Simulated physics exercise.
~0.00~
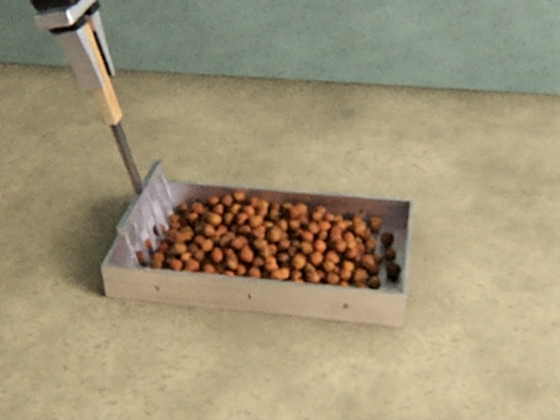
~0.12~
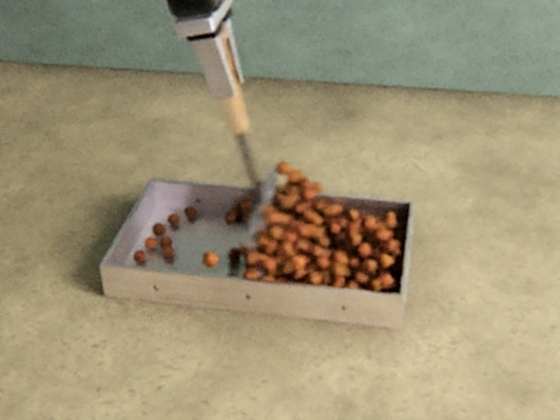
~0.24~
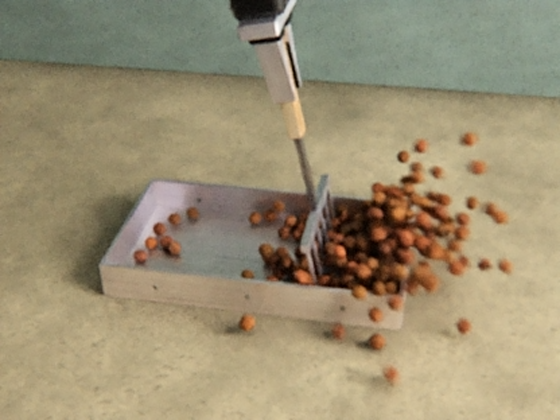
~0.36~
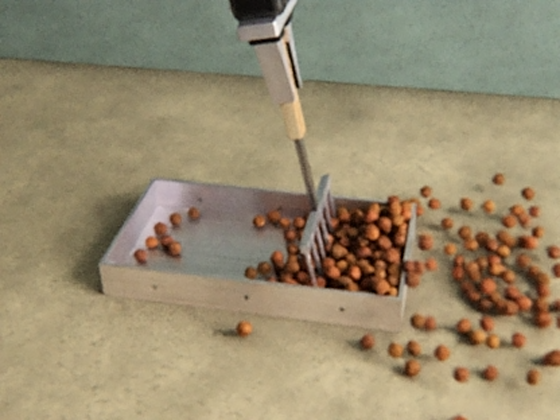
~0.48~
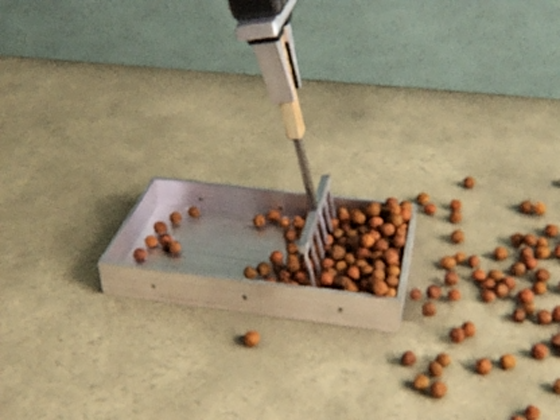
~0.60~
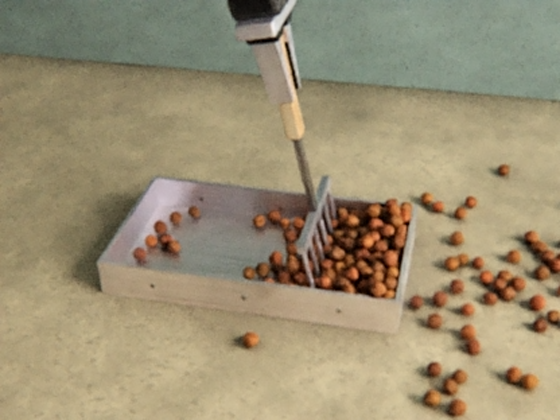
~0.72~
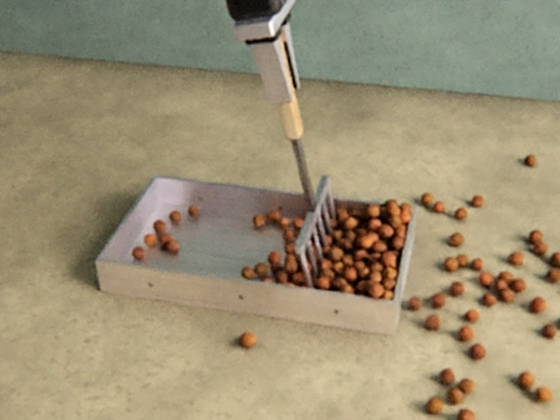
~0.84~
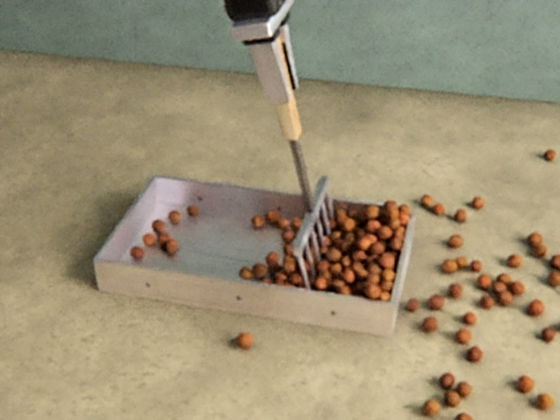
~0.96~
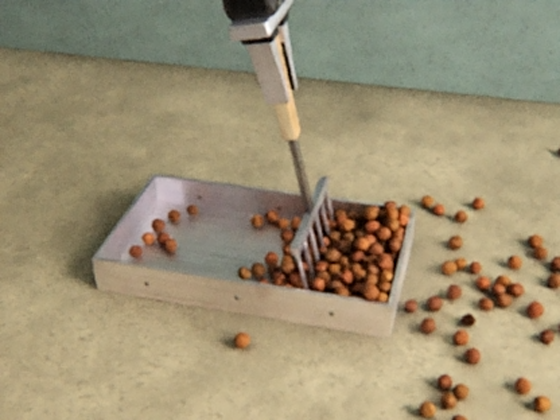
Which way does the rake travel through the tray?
The rake moves to the right, pushing the hazelnuts towards the right end of the tray.
Robot arm pushing a rake right through a tray of hazelnuts, spilling many over the end, then stopping with a heap left inside.
